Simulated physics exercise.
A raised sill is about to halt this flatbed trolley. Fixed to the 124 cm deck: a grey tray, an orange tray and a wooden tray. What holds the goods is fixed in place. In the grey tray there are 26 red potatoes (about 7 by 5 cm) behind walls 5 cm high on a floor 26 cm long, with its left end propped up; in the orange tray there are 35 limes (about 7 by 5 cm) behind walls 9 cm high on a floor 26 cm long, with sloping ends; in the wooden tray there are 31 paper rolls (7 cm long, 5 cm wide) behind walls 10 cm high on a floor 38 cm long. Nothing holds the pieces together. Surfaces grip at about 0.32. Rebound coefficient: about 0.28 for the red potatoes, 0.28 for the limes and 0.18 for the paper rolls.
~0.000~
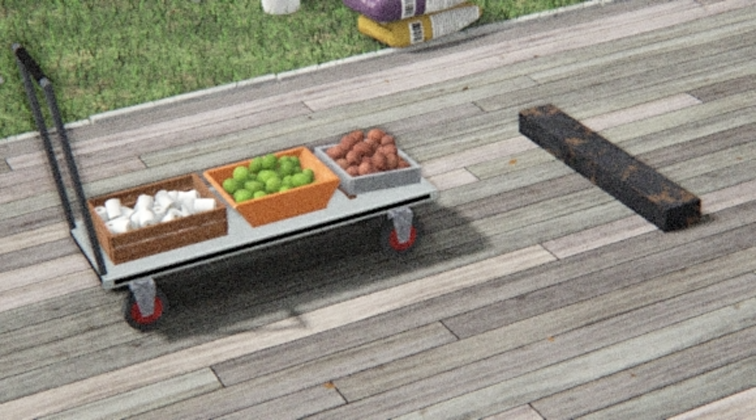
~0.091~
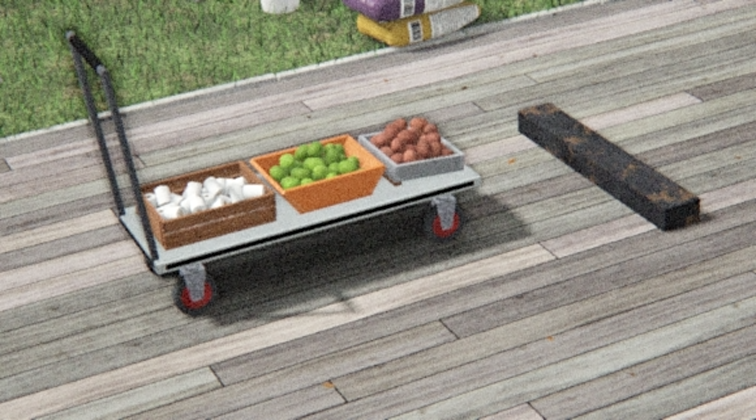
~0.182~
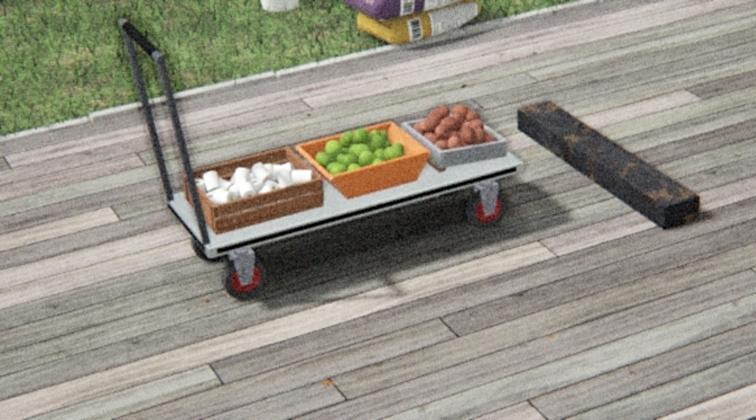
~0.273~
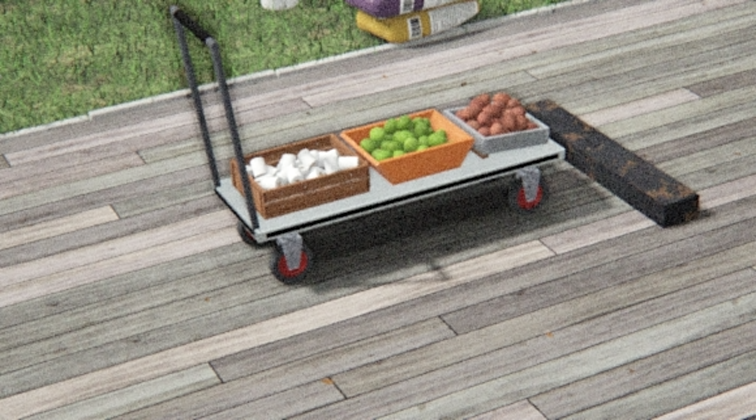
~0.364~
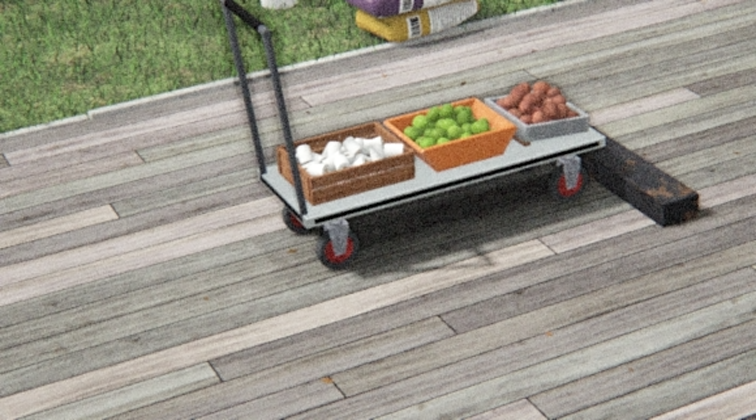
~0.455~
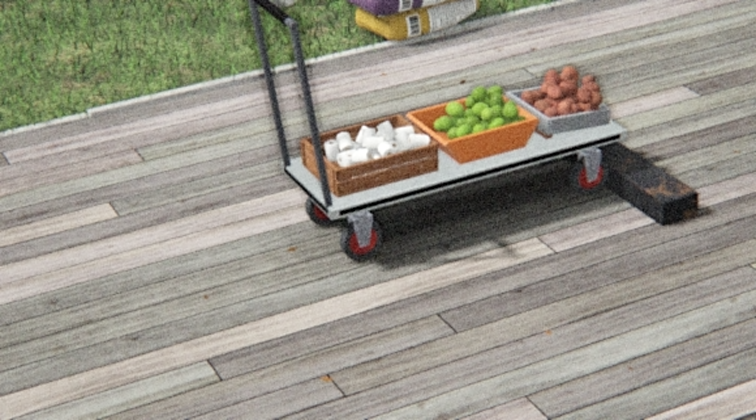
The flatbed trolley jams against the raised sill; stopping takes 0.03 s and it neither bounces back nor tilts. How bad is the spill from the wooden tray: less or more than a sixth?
It sheds less than a sixth of them.
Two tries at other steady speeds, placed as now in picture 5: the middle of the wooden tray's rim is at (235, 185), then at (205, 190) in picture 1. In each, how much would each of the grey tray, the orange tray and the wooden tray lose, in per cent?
Grey tray 30 then 30, orange tray 0 then 0, wooden tray 0 then 0 per cent.
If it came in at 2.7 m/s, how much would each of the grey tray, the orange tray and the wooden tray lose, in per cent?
In that case grey tray 40, orange tray 30, wooden tray 10 per cent.
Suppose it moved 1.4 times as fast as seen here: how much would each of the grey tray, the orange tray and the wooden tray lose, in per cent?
In that case grey tray 40, orange tray 30, wooden tray 10 per cent.
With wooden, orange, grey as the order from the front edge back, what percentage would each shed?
Then grey tray 30, orange tray 10, wooden tray 0 per cent.
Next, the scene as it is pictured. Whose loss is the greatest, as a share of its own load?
It is the grey tray.
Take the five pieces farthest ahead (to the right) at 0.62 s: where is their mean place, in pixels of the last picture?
Near (629, 97).
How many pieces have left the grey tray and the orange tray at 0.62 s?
Out by then, roughly: Grey tray 10, orange tray 3.
After 0.50 s, 3 of 26 out of the grey tray, 0 of 35 out of the orange tray and 0 of 31 out of the wooden tray.
After 0.62 s, 10 of 26 out of the grey tray, 3 of 35 out of the orange tray and 0 of 31 out of the wooden tray.
After 0.85 s, 10 of 26 out of the grey tray, 4 of 35 out of the orange tray and 0 of 31 out of the wooden tray.
When it is over (at 1.35 s), 10 of 26 out of the grey tray, 5 of 35 out of the orange tray and 1 of 31 out of the wooden tray. Asked share, 1 of 31, 3 per cent.
